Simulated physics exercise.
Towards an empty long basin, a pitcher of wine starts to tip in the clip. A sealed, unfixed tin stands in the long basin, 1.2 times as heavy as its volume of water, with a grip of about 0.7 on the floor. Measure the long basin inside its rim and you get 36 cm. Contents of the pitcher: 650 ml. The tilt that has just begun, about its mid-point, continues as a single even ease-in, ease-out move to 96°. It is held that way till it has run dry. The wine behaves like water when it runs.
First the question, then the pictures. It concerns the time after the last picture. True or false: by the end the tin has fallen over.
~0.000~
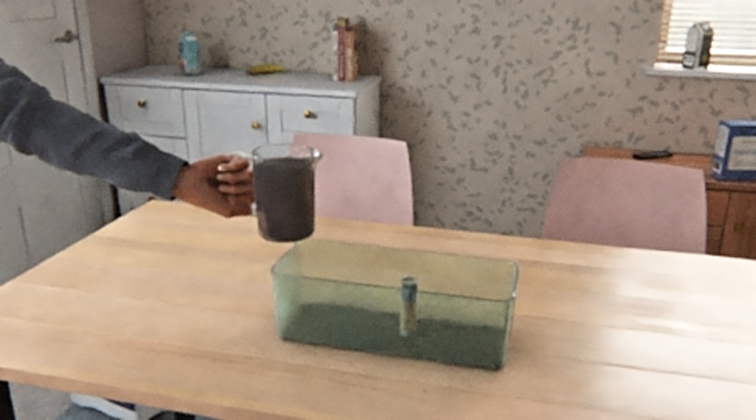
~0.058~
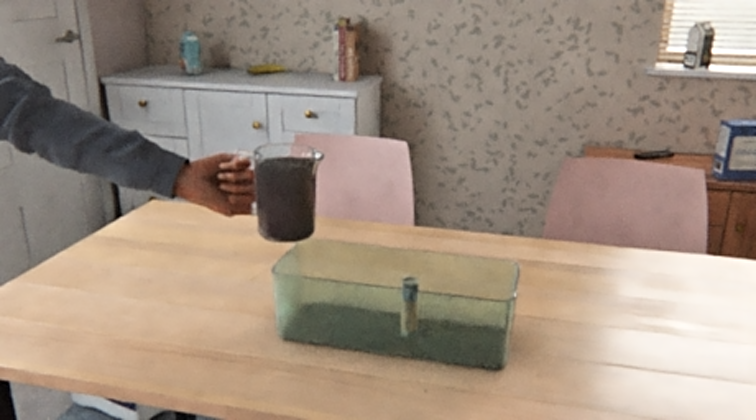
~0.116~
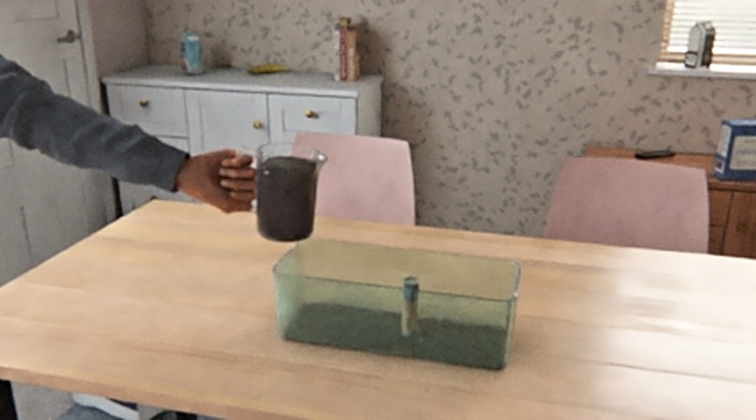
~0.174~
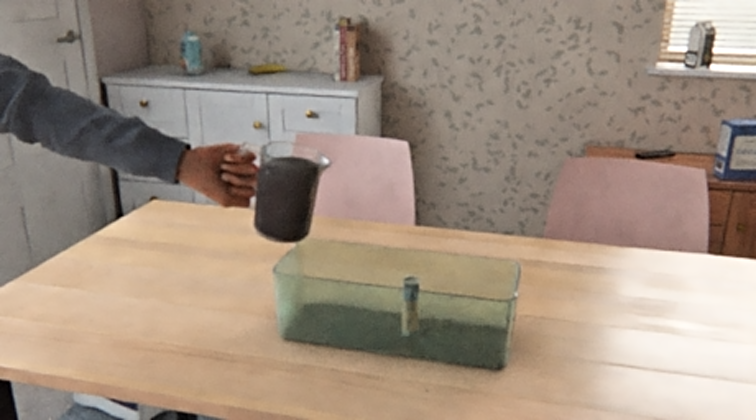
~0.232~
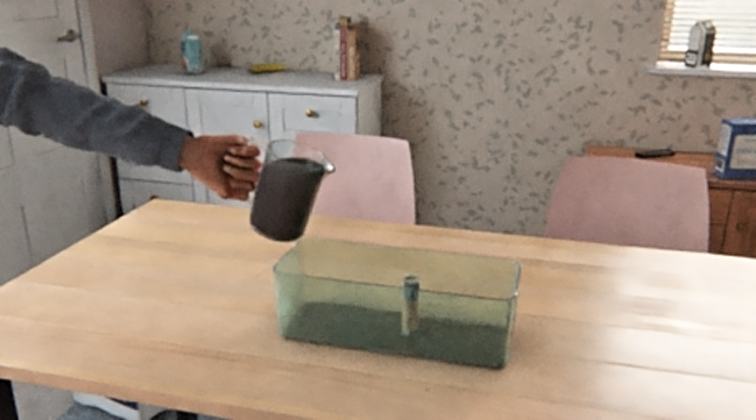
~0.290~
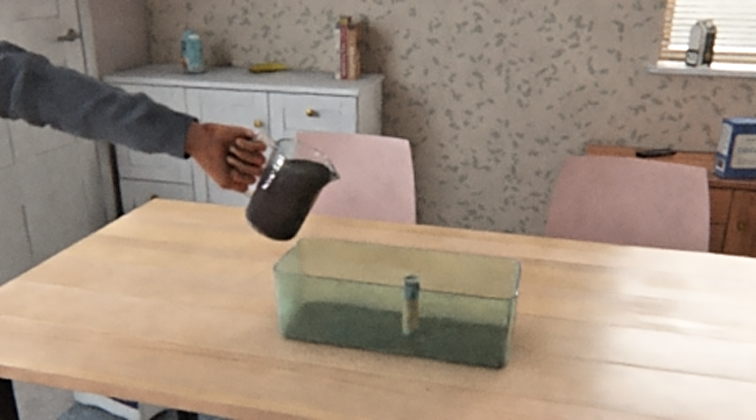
False.
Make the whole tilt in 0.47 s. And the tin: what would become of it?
So the tin will hold steady.
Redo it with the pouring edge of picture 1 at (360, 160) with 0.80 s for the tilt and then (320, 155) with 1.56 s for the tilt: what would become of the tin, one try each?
Run one: It tumbles. Run two: It does not tip.
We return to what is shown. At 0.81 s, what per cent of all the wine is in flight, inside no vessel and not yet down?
Close to 14 per cent.
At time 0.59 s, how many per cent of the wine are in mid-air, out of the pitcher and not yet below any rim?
14 %.
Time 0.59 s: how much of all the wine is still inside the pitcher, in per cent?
Some 74 per cent.
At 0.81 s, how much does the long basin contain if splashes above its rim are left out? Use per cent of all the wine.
That comes to about 52 percent.
By 0.59 s the tilt is 81° and 75 per cent is still to pour; the tin stands where it began.
By 0.81 s the tilt is 96° and 34 per cent is still to pour; the tin stands where it began.
By 1.05 s the tilt is 96° and 11 per cent is still to pour; the tin stands where it began.
By 1.30 s the tilt is 96° and 3 per cent is still to pour; the tin stands where it began.
At rest the tin stands where it began.
